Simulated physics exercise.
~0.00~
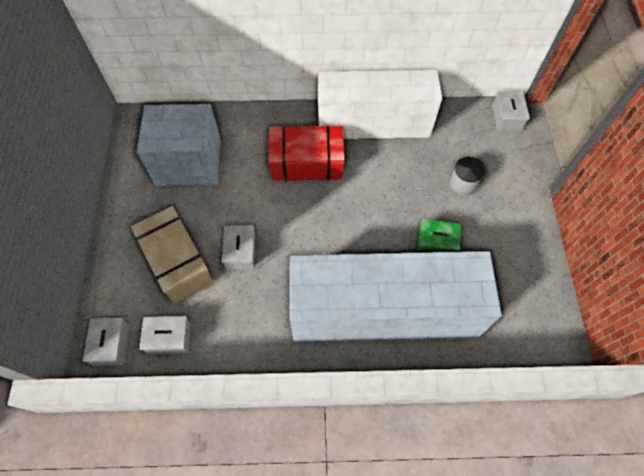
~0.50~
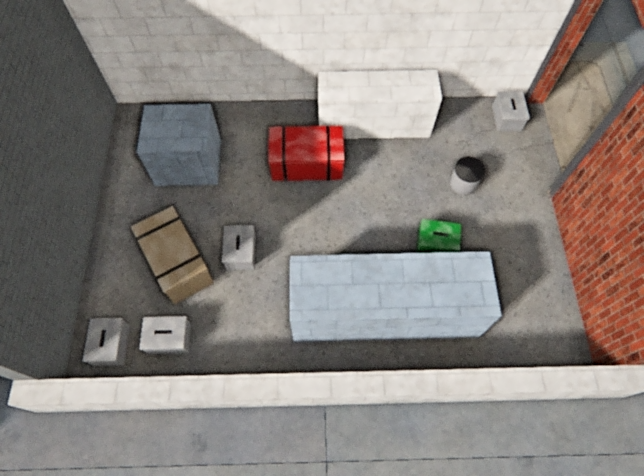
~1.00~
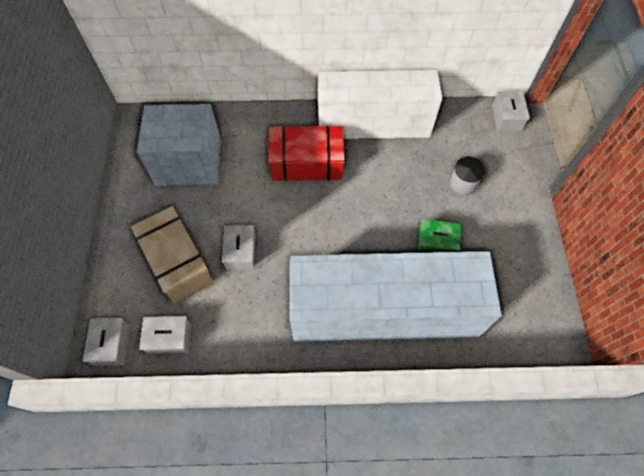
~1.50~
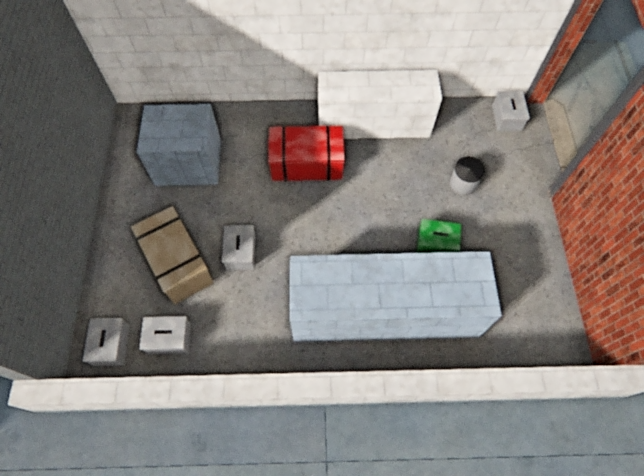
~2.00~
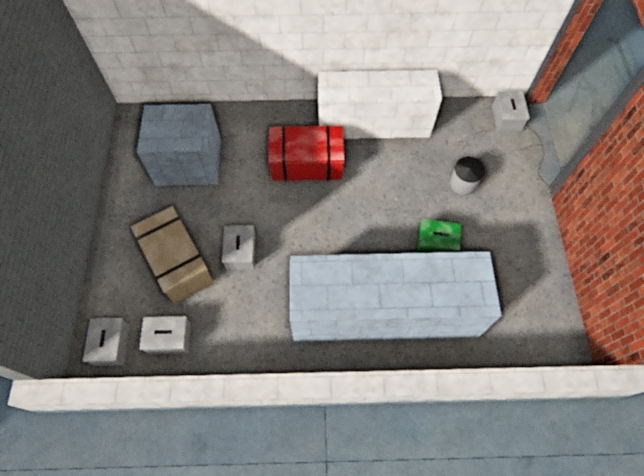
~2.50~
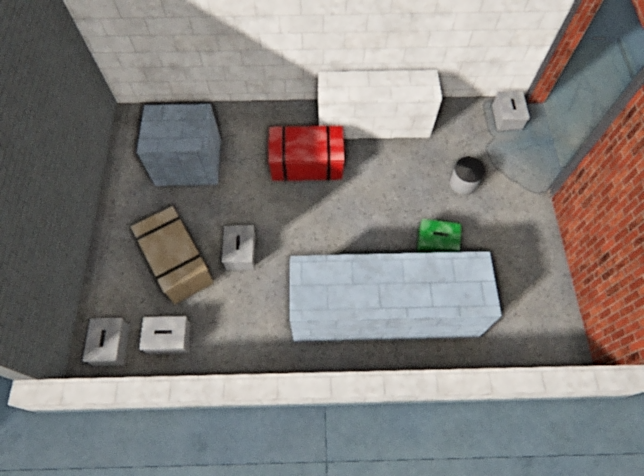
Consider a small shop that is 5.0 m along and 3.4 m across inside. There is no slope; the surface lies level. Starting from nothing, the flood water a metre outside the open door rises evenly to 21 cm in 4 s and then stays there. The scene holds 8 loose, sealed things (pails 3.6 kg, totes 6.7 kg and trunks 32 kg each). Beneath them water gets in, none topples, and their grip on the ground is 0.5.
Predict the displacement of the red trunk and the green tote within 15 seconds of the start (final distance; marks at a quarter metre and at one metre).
Red trunk: A long trip. Green tote: A long trip.
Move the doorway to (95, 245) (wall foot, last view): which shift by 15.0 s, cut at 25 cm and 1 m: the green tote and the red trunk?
What you'd see is the green tote wanders off a long way and the red trunk edges over a bit.
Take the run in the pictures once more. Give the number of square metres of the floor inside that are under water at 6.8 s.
I'd estimate close to 11.5 m2.
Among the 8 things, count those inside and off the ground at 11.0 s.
Total: 6.
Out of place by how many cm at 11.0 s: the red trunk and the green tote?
I'd say about 0 and 300 centimetres.
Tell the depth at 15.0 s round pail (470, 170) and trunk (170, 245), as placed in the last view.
Depth approx. 9 cm / 14 cm.
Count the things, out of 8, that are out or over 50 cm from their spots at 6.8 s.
2.
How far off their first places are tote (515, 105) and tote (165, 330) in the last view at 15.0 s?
The first is 80 cm from its start, the second 300 cm.
After 3.5 s the red trunk is near (306, 143), 0.0 m from its start, aground; the green tote is near (441, 234), 0.0 m from its start, aground; 0 afloat.
After 6.8 s the red trunk is near (306, 143), 0.0 m from its start, aground; the green tote is near (427, 255), 0.3 m from its start, afloat; 3 afloat.
After 11.0 s the red trunk is near (306, 143), 0.0 m from its start, aground; the green tote is near (147, 235), 3.0 m from its start, afloat; 6 afloat.
After 15.0 s the red trunk is near (170, 189), 1.5 m from its start, afloat; the green tote is near (82, 332), 3.5 m from its start, afloat; 8 afloat.
